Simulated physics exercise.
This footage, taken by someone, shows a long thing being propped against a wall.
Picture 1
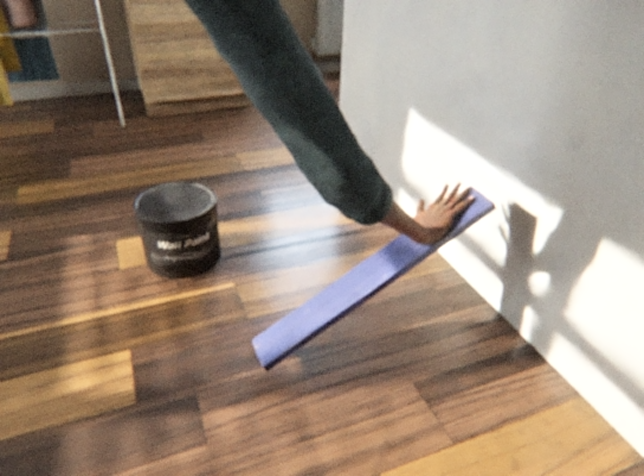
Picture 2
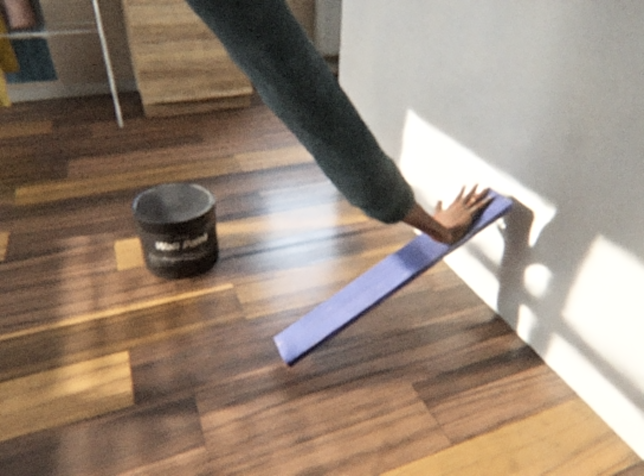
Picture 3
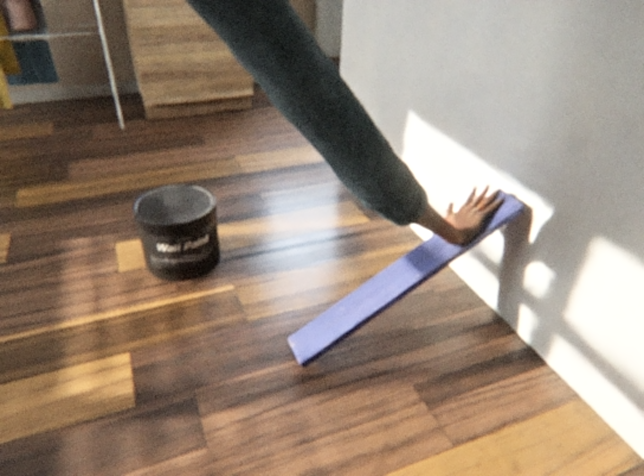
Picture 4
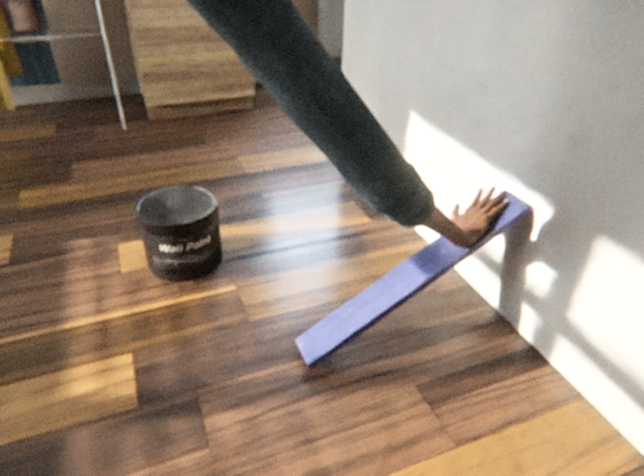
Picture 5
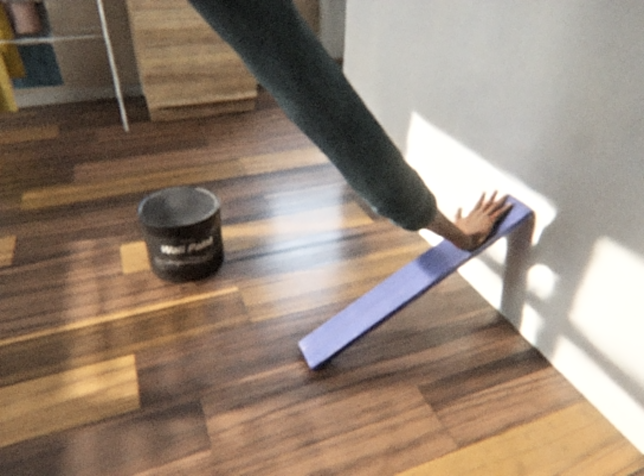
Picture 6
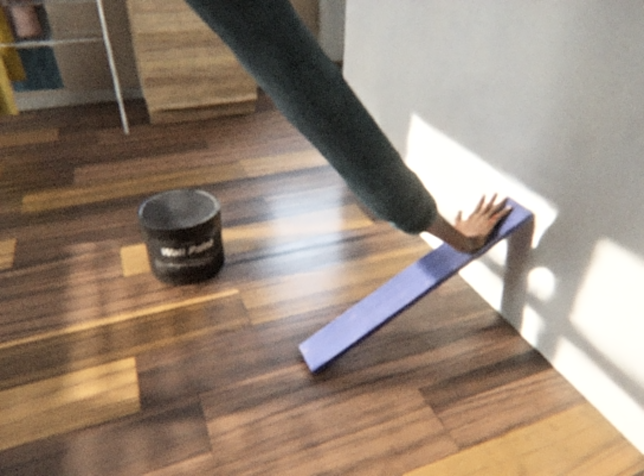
The clip opens with a hand in a dark green sleeve holding a blue plank at a slant above a wooden floor, near a pale wall, with a black pail to the left. The hand shifts the plank a short way right until it leans on the wall, then keeps holding it there.
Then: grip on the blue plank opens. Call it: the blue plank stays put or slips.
Slips.
Then, 0.30 s after the last picture, blue plank sunk by 5° near (409, 292).
Then, 0.50 s after the last picture, blue plank sunk by 26° near (394, 329).
Then, 0.60 s after the last picture, blue plank sunk by 31° near (392, 333).
At rest, moved from the start, blue plank; black pail in place. Seen from the same camera at the end, blue plank near (391, 336). The plank slides down.
